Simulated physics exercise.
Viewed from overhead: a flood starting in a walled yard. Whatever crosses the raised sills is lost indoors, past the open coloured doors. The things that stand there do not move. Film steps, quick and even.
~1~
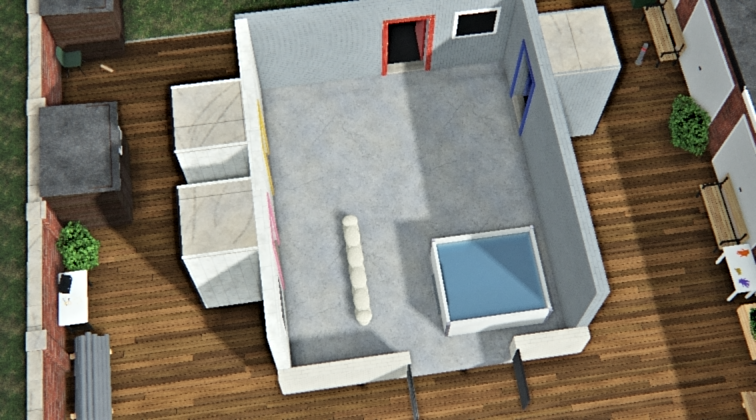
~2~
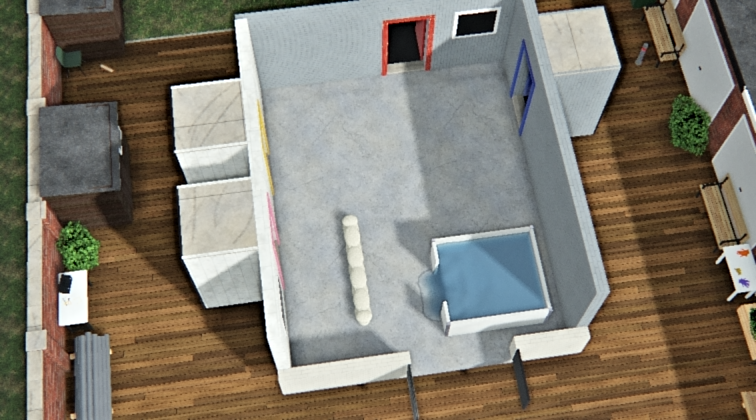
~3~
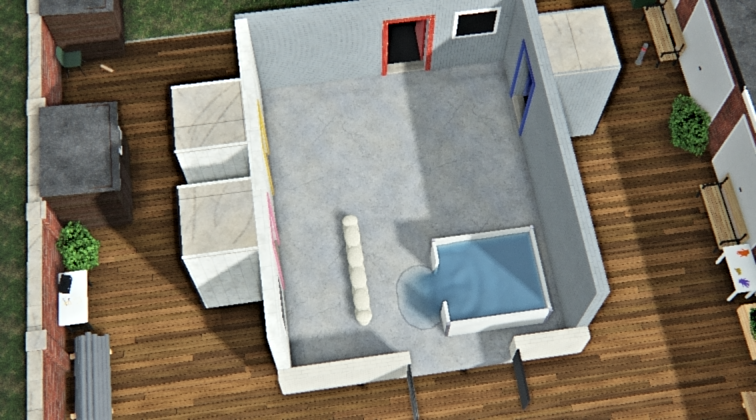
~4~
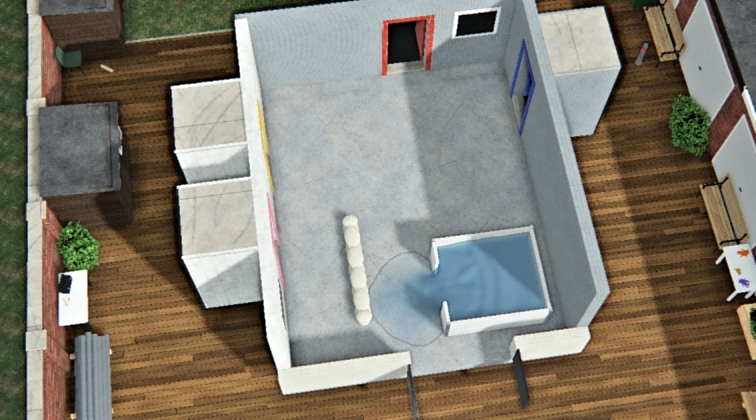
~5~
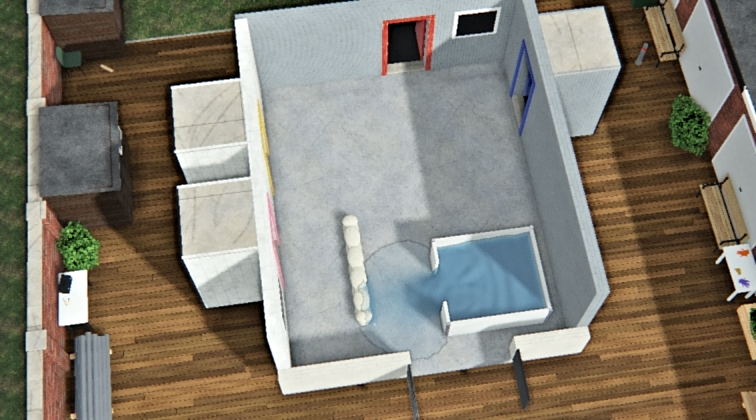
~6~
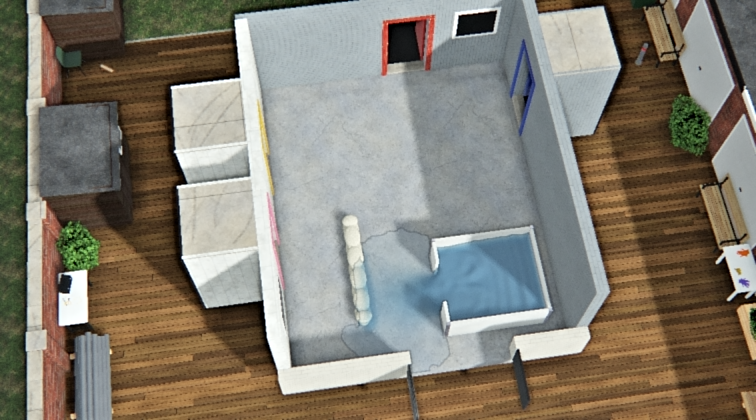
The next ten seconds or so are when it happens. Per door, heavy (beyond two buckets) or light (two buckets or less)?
Yellow door - light; red door - heavy; pink door - light; blue door - light.
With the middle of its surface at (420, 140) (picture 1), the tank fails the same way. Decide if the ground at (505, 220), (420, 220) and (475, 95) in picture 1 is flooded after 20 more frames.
Points in order: Not reached; not reached; not reached.
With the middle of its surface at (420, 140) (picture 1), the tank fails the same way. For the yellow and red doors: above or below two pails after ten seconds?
Lab note - yellow door crosses the line; red door doesn't reach it.
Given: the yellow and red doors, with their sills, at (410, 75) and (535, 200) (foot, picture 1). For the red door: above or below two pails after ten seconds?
In that case the red one stays unflooded.
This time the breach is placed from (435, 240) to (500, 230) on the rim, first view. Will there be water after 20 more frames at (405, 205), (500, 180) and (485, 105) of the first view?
The first spot is soaked, the second soaked and the third soaked.
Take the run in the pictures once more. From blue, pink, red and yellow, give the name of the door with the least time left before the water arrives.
It's the pink-painted one.
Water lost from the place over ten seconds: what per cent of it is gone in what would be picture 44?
Close to 55 per cent.
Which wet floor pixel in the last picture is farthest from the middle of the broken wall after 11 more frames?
The flood front should get to about (337, 121).
A moment on, water covers 20 % of the floor; the yellow door not reached, the red door not reached, the pink door not reached, the blue door not reached.
Next, water covers 40 % of the floor; the yellow door not reached, the red door not reached, the pink door wet at the sill, nothing in, the blue door not reached.
Then, water covers 65 % of the floor; the yellow door wet at the sill, nothing in, the red door wet at the sill, nothing in, the pink door wet at the sill, nothing in, the blue door not reached.
Later, water covers 80 % of the floor; the yellow door wet at the sill, nothing in, the red door over two buckets in, the pink door wet at the sill, nothing in, the blue door wet at the sill, nothing in.
In the end, water covers 90 % of the floor; the yellow door wet at the sill, nothing in, the red door over two buckets in, the pink door wet at the sill, nothing in, the blue door wet at the sill, nothing in.
